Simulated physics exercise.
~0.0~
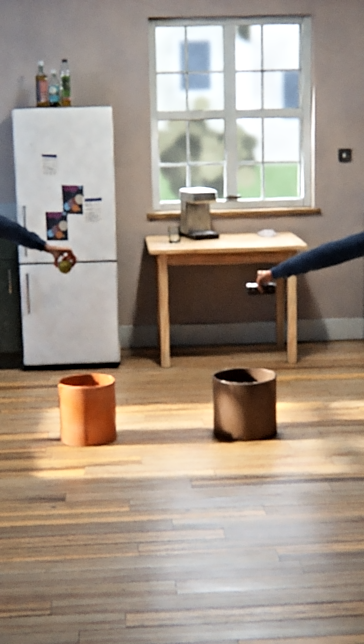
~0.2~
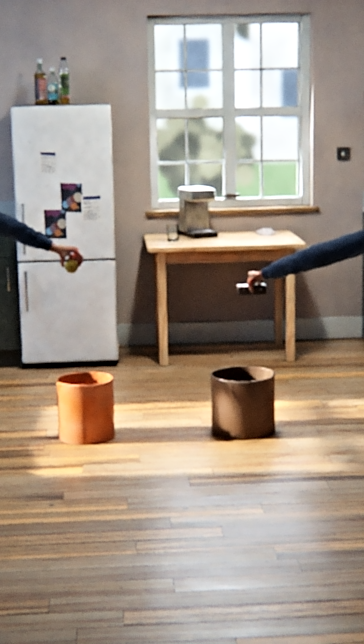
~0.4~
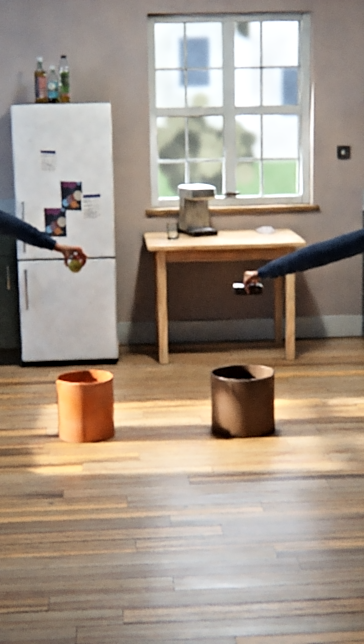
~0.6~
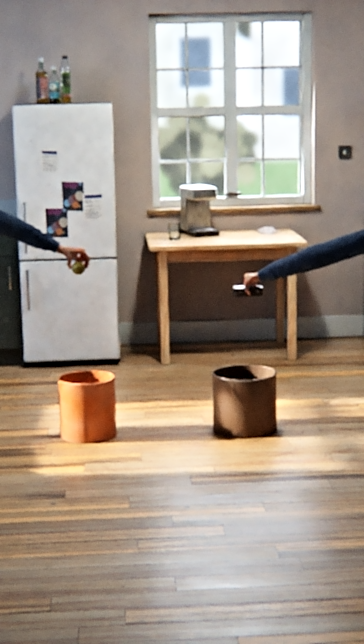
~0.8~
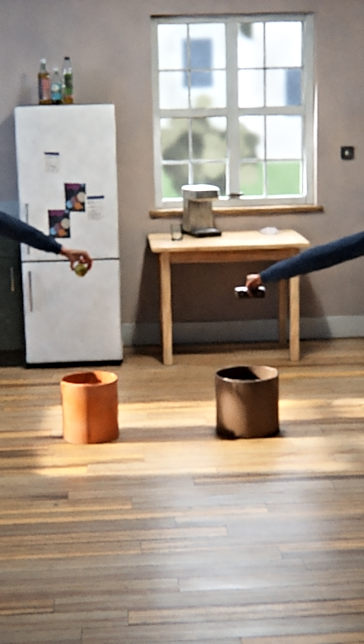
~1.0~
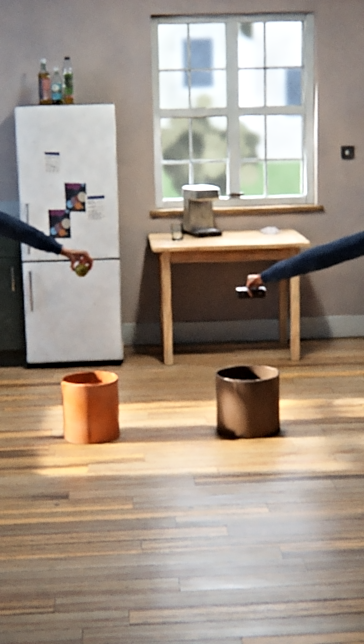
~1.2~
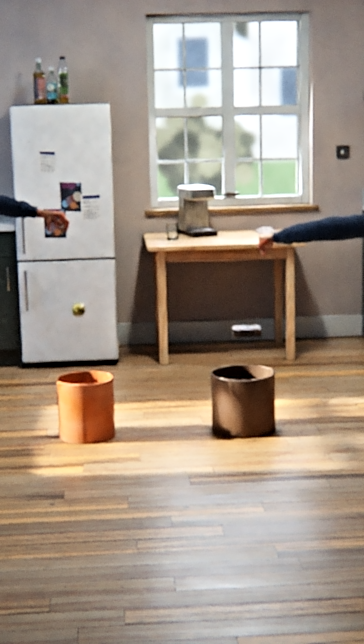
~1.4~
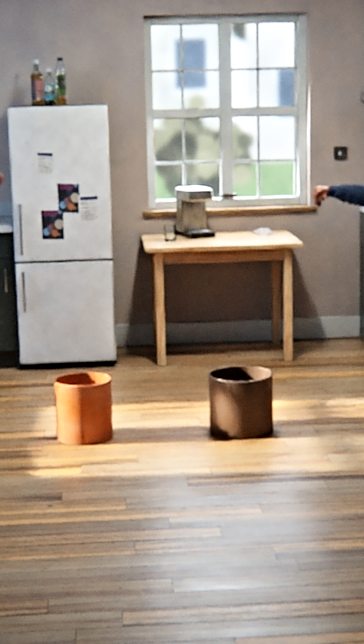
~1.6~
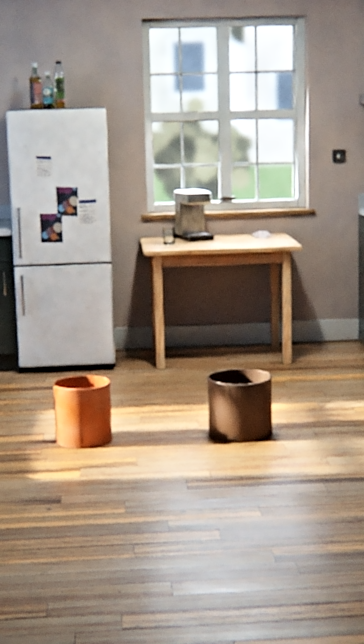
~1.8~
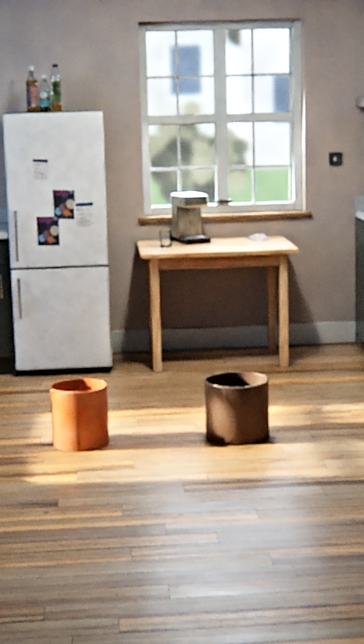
Two hands release a yellow apple and a brown case, which drop into separate buckets.
